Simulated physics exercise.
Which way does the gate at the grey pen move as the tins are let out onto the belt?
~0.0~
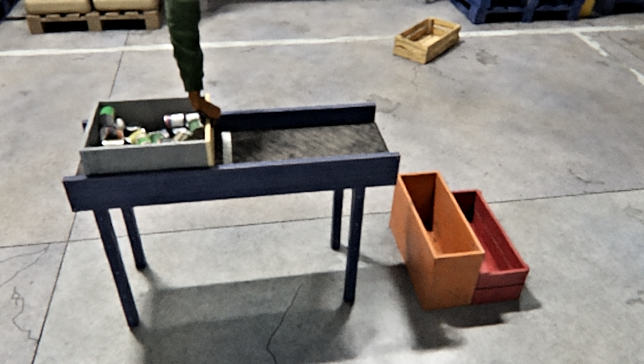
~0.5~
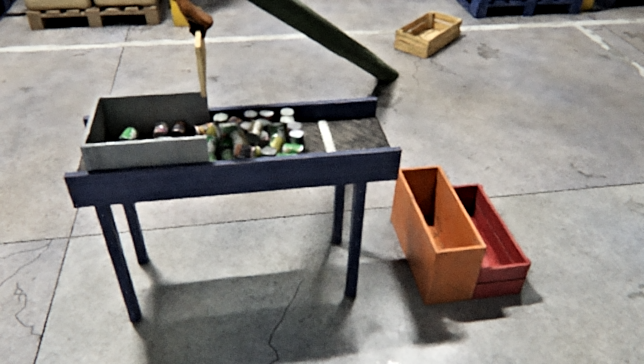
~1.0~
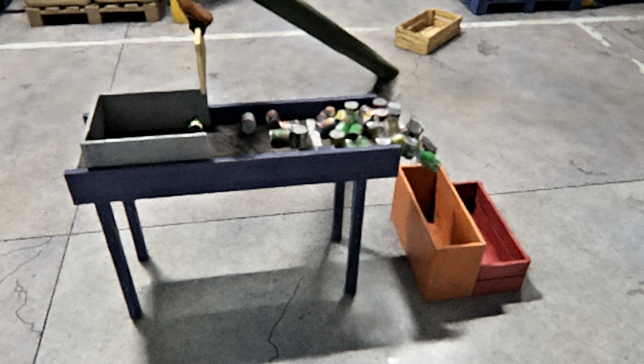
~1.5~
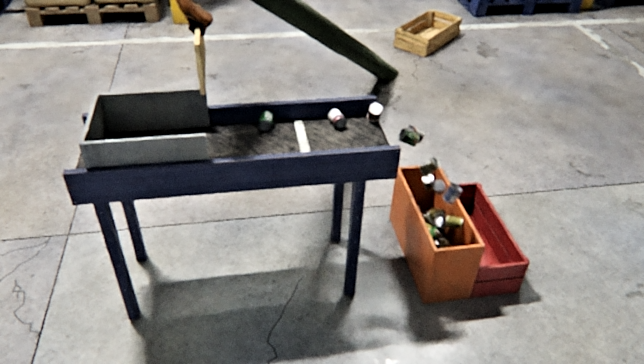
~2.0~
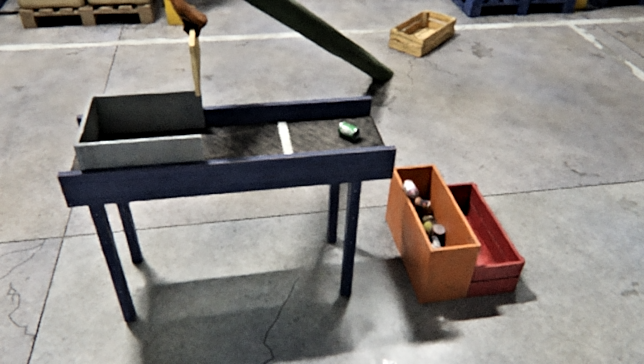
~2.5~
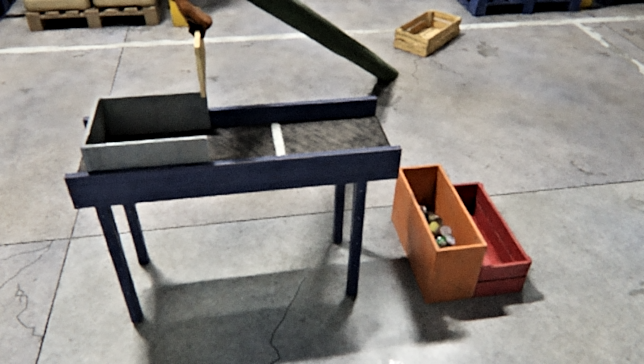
The gate moves up, clear of the belt, and the tins pass beneath it.
We see a brown hand lift a pale gate from a grey pen full of small tins, which spill along a dark belt to the right and drop off its end, until the belt is empty and the tins lie in the orange bin, none in the red one.
